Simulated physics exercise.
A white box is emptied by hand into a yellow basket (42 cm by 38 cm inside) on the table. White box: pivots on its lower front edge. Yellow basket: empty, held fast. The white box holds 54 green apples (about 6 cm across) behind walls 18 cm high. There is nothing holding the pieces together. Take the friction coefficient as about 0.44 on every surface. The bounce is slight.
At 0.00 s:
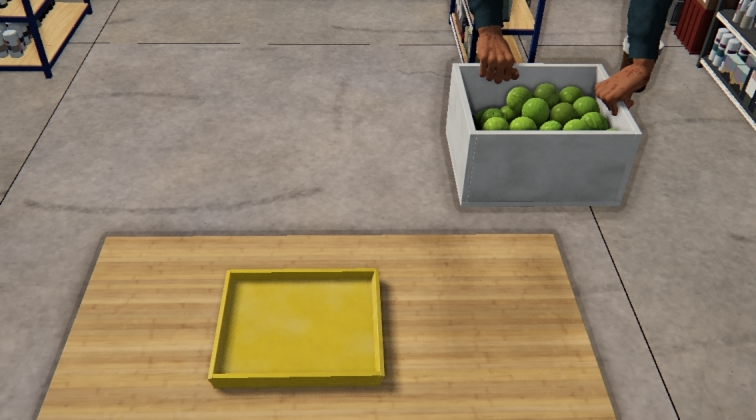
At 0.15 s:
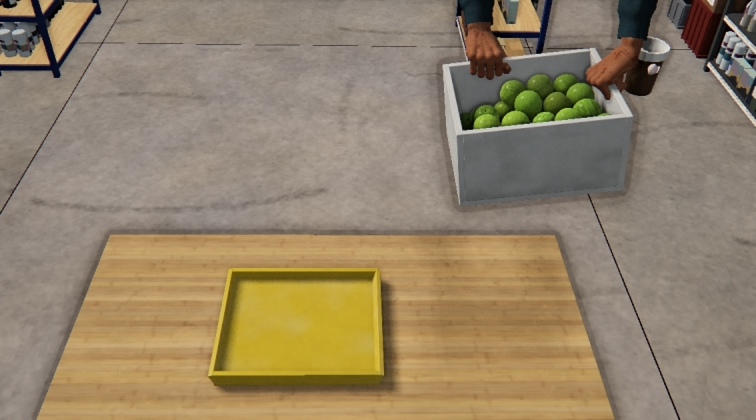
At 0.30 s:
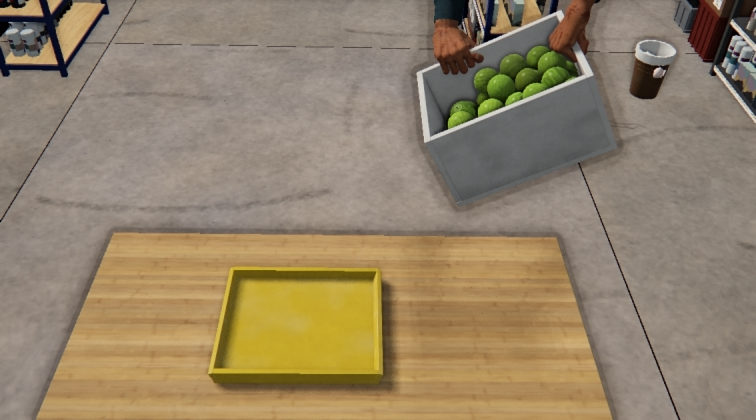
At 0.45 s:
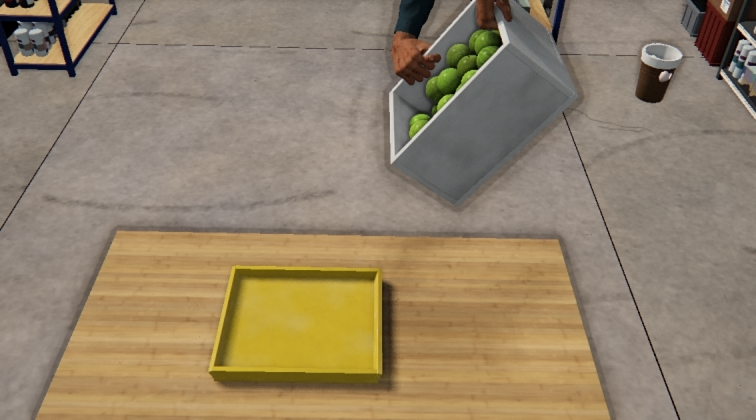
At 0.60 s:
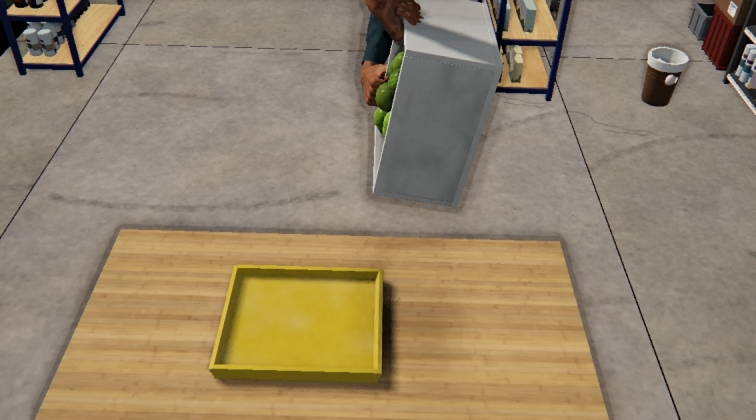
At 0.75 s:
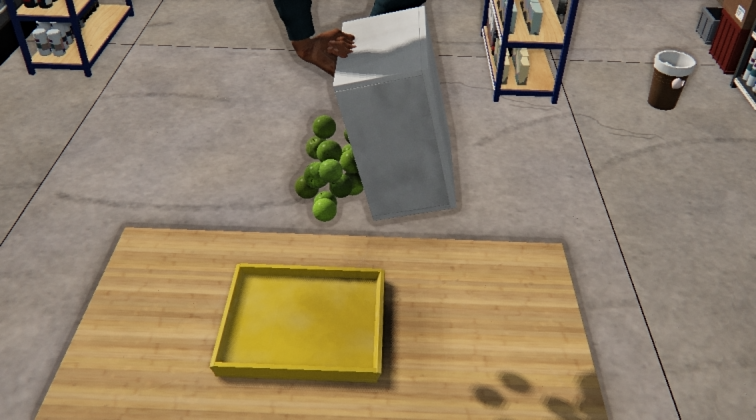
A person's hands held a white box of green apples beyond a table with a yellow basket, then moved it left while tipping it steeply, and a cluster of apples came out its open side.
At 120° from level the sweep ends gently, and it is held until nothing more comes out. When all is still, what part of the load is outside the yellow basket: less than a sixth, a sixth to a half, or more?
Watch, a mid-sized share, a sixth to half, winds up outside the container.
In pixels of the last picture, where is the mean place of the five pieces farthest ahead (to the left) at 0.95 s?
Somewhere near pixel (244, 285) of the last view.
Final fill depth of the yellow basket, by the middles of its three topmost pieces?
7 cm, more or less.
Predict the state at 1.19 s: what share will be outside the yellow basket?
Close to 30 in a hundred.
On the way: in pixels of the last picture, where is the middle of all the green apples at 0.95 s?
Centre: Approx. (328, 211).
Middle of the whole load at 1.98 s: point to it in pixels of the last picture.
Estimated centre in the last picture: (273, 308).
After 0.95 s, tilt 120°; 16 still in the white box, 5 in the yellow basket, 8 outside the yellow basket and 25 in the air.
After 1.19 s, tilt 120°; 24 in the yellow basket, 15 outside the yellow basket and 15 in the air.
After 1.53 s, tilt 120°; 40 in the yellow basket and 14 outside the yellow basket.
Final count (at 1.98 s), 40 in the yellow basket and 14 outside the yellow basket. Asked share, 14 of 54, 26 per cent.
